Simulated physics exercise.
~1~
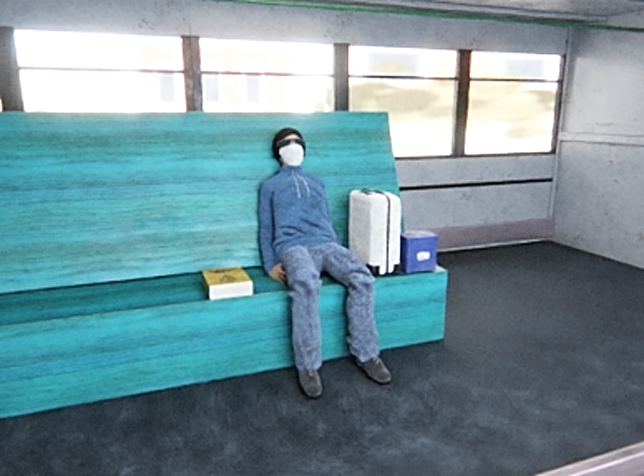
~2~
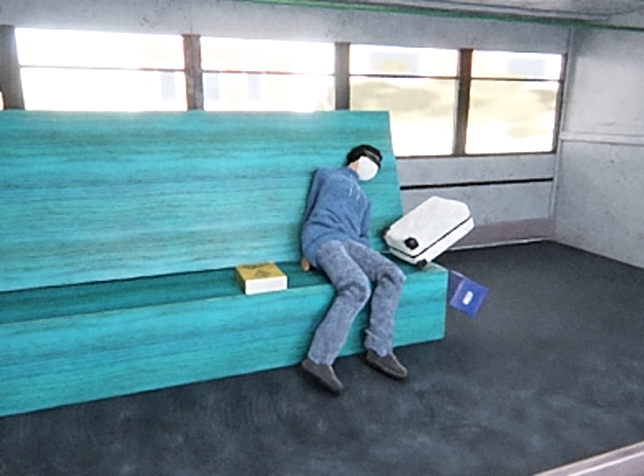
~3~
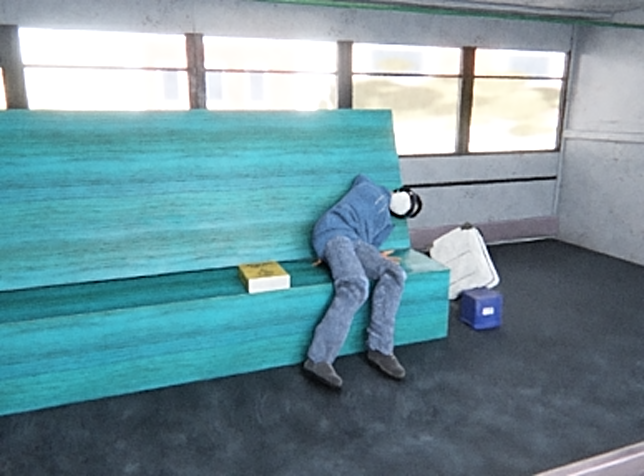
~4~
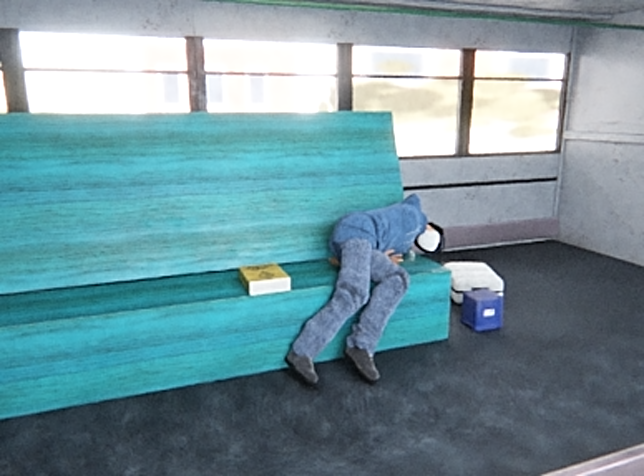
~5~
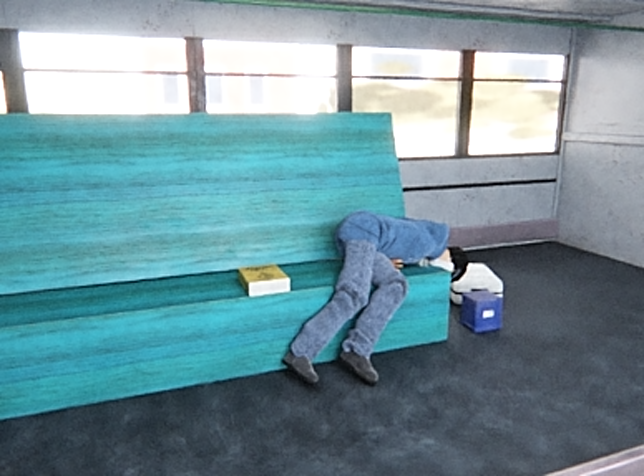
Rail car bench with masked sleeper slumping right over its end as white case and blue tub tumble off, yellow folder staying.
